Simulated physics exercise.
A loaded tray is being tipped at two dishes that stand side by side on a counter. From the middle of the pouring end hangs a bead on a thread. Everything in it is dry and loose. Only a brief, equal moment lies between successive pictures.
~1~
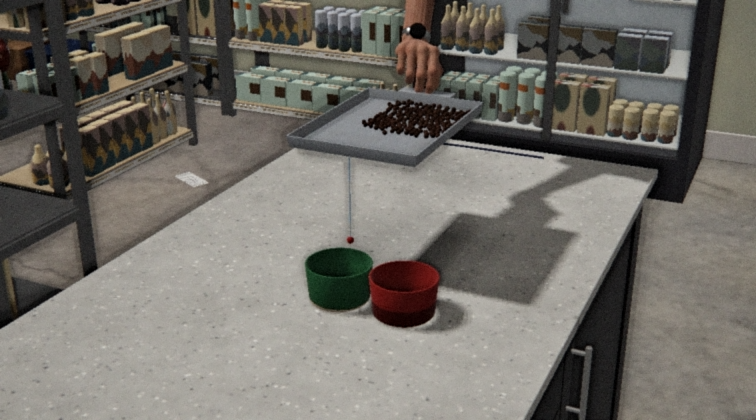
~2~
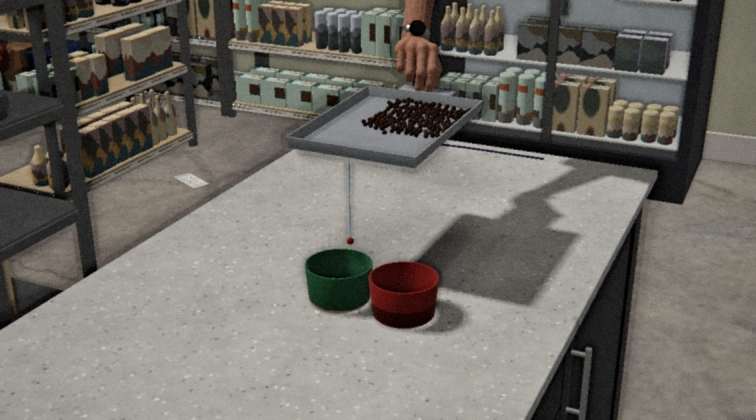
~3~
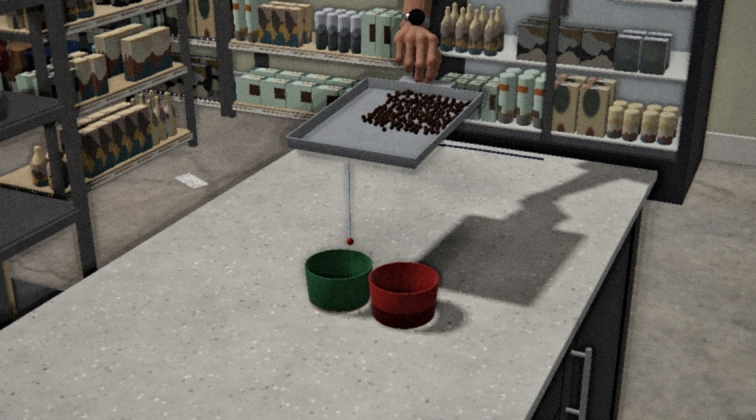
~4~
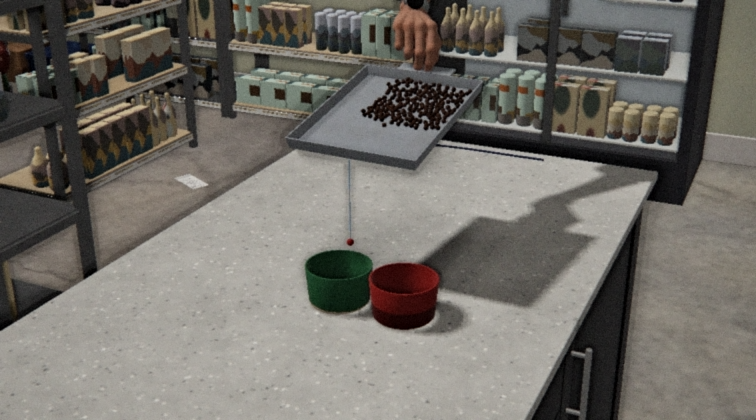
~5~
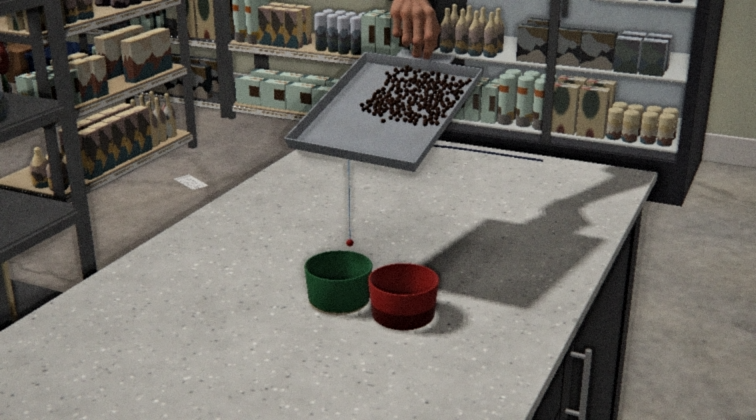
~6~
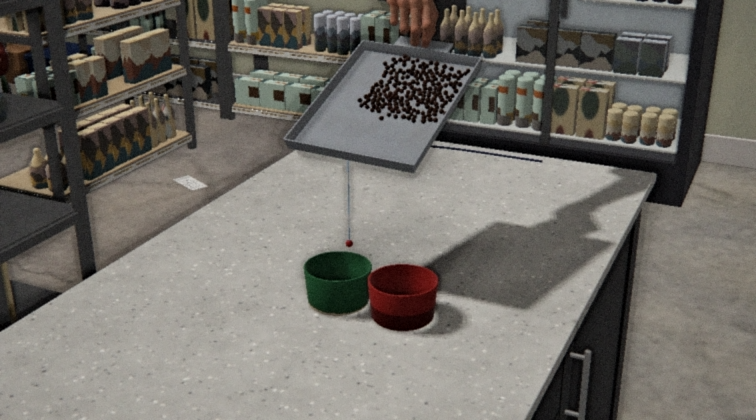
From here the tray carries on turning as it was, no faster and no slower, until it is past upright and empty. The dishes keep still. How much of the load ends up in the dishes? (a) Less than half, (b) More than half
Answer: B.
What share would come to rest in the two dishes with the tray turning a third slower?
Around 90 percent.
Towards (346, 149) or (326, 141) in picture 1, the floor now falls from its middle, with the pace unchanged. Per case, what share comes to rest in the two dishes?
First heading 40 %, second heading 0 %.
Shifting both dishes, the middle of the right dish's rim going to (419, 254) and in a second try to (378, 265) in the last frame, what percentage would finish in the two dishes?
Close to 0 in a hundred first, close to 50 in a hundred second.
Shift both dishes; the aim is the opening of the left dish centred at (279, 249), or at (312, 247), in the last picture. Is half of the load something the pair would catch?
The dishes end up with the lesser share in the first try and the lesser share in the second.
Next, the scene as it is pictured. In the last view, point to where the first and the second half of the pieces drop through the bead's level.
Earlier portion about (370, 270); later portion about (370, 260).
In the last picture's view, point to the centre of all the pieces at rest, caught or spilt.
Once nothing moves, the middle sits near (375, 310).
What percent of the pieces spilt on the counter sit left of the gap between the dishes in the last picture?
Estimate: About 80 per cent.
Soon, tray tipped steeply; about two thirds on the tray; a stray few in the right dish; a stray few in the left dish; about a third in the air.
A while on, tray tipped right over; about half on the tray; a small part in the right dish; a small part in the left dish; about a quarter outside both; a stray few in the air.
Towards the end, tray tipped past a quarter turn; about half in the right dish; about a third in the left dish; about a quarter outside both.
Finally, tray tipped past a quarter turn; about half in the right dish; about a third in the left dish; about a quarter outside both.
